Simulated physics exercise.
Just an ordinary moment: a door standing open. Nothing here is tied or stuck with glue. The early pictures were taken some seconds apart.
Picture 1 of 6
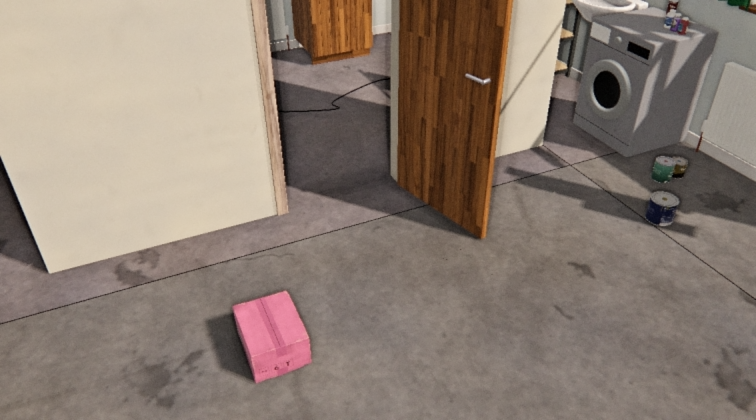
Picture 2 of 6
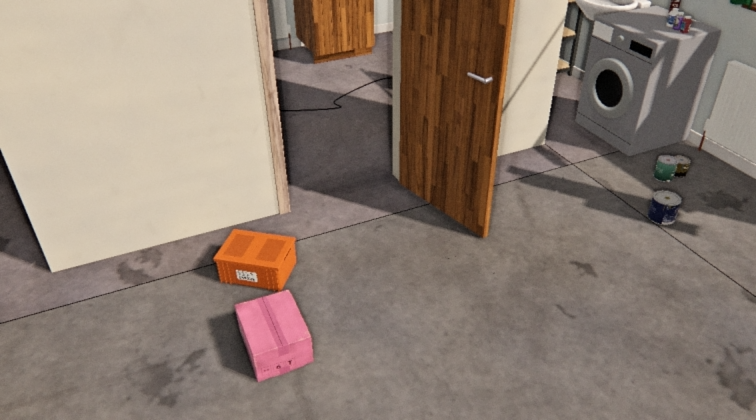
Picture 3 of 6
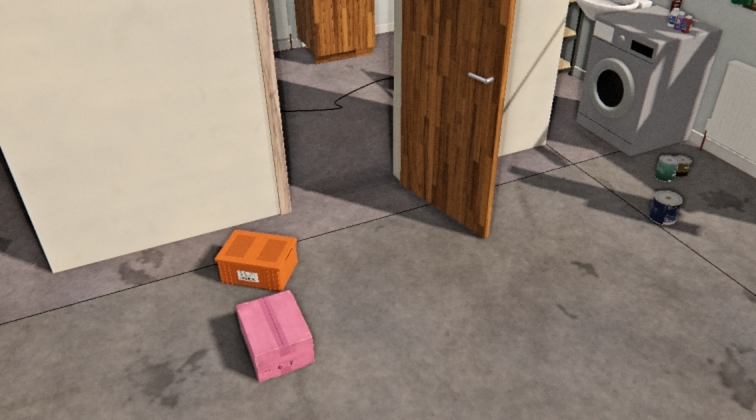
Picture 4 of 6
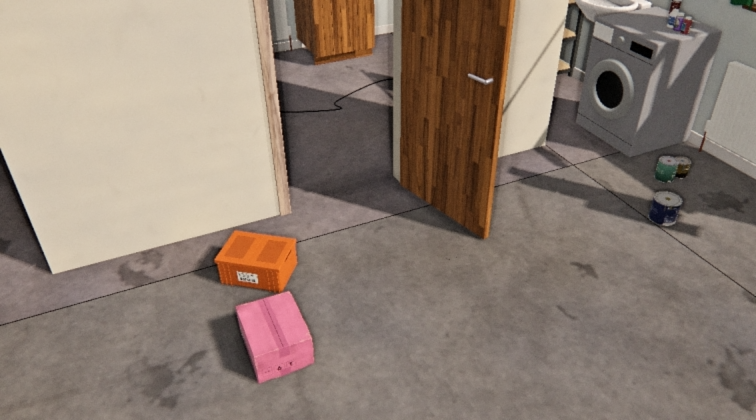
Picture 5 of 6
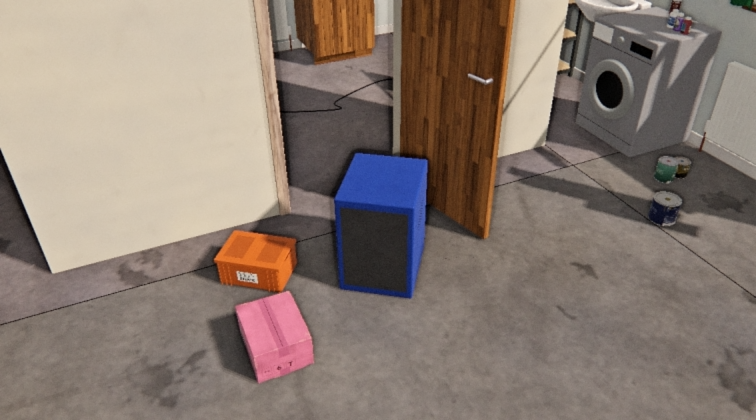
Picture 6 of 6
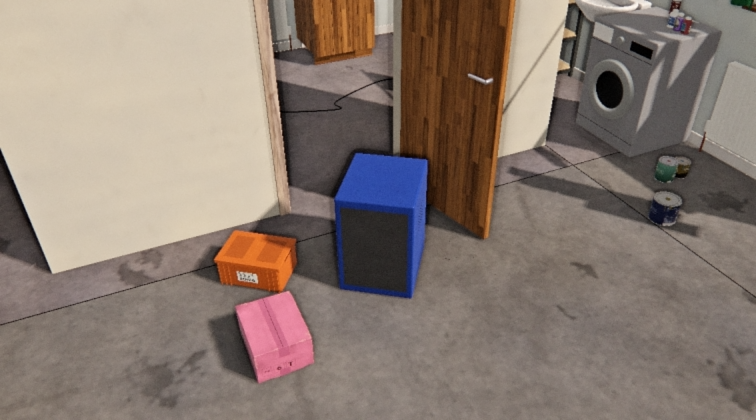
To begin with, a pink parcel sits alone on the grey floor in front of a wide-open wooden door. An orange tote then appears just behind it, and later a large blue box-shaped appliance appears to their right, near the door. The door itself stays still throughout.
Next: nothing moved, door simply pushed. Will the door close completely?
No.
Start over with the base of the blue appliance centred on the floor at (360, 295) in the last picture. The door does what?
Well, then the door makes it fully home.
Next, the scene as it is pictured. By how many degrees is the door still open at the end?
I'd say it stays open by roughly 75 degrees.
Then, 0.50 s on from there, open by 90°.
Then, 0.70 s on from there, open by 78°.
In the end, open by 76°; all 3 unmoved. At the end, from the last picture's camera, blue appliance near (382, 225).
